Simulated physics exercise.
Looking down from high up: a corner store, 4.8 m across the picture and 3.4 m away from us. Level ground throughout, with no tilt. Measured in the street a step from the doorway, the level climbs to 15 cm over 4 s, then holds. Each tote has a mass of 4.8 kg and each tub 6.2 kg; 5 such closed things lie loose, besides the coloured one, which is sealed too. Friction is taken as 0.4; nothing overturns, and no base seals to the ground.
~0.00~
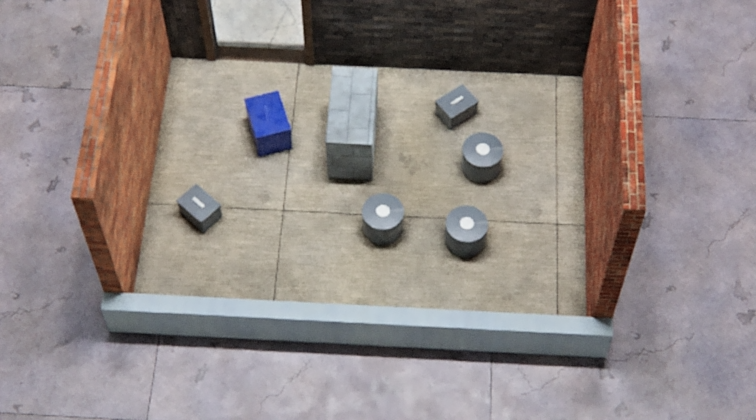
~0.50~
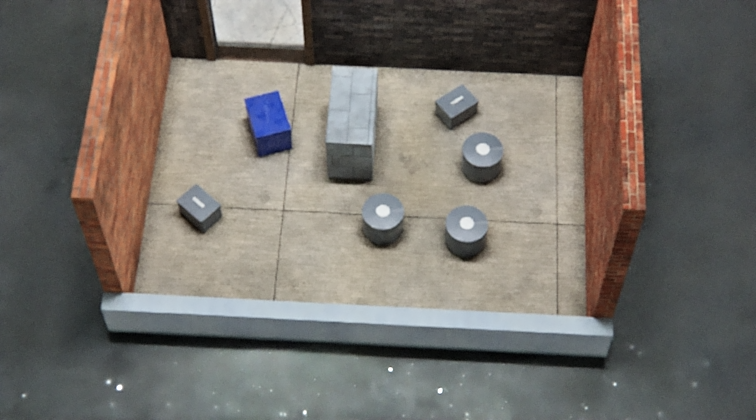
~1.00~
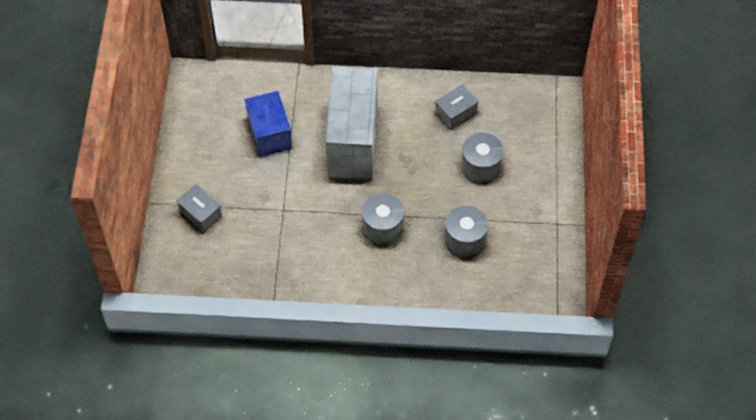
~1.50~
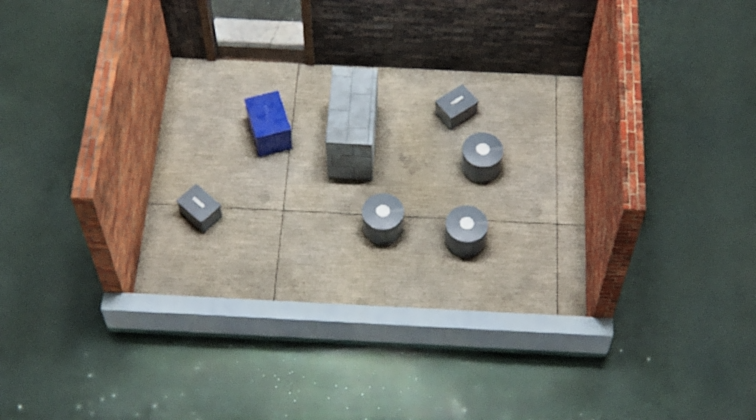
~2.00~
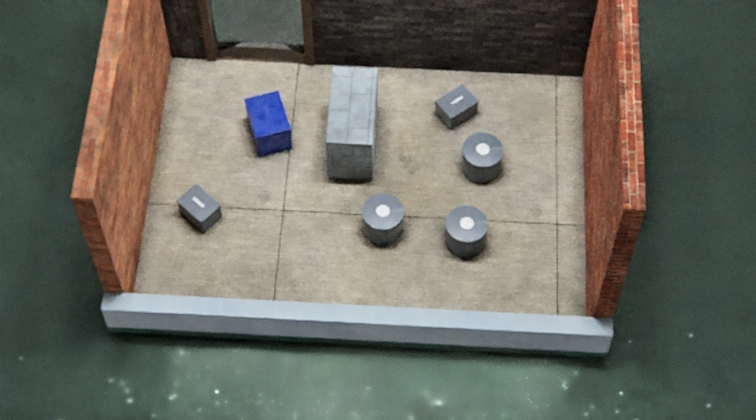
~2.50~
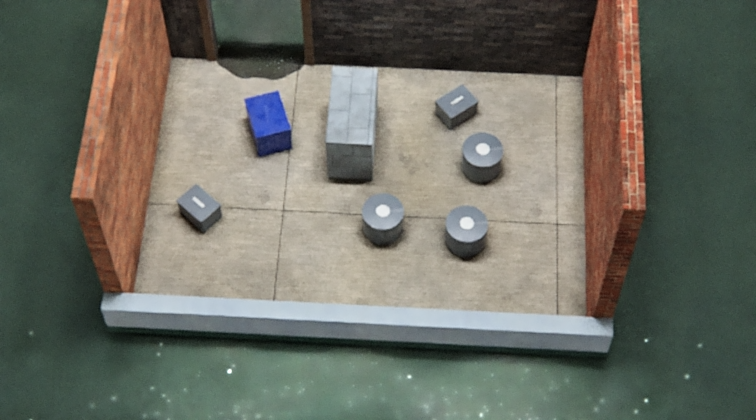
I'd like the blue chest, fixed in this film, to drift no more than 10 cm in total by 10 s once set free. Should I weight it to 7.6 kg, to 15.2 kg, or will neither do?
Neither will do.
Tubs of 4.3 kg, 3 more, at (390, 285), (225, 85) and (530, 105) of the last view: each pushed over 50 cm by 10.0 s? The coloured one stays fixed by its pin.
In that order: Beyond it, beyond it, within it.
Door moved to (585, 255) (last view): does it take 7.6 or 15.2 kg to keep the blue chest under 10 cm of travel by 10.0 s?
In that setup the first mass works.
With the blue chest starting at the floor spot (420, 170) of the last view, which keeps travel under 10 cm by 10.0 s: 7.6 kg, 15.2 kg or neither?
The smaller is enough.
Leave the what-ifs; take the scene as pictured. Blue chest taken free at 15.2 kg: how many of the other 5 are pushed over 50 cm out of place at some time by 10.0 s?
I count 1.
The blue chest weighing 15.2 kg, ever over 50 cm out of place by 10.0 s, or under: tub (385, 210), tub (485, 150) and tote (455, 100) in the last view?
Well, that's below half a metre, below half a metre, and below half a metre.
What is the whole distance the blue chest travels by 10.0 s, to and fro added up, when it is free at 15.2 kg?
Close to 80 cm, all told.
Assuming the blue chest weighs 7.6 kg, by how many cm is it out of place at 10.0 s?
Around 200 centimetres out of place.
After 3.5 s the blue chest would be 2 cm from its start with 7.6 kg and 0 cm from its start with 15.2 kg; 2 cm of water round it then.
After 4.5 s the blue chest would be 39 cm from its start with 7.6 kg and 3 cm from its start with 15.2 kg; 4 cm of water round it then.
After 7.0 s the blue chest would be 199 cm from its start with 7.6 kg and 38 cm from its start with 15.2 kg; 4 cm of water round it then.
After 10.0 s the blue chest would be 203 cm from its start with 7.6 kg and 79 cm from its start with 15.2 kg; 7 cm of water round it then.
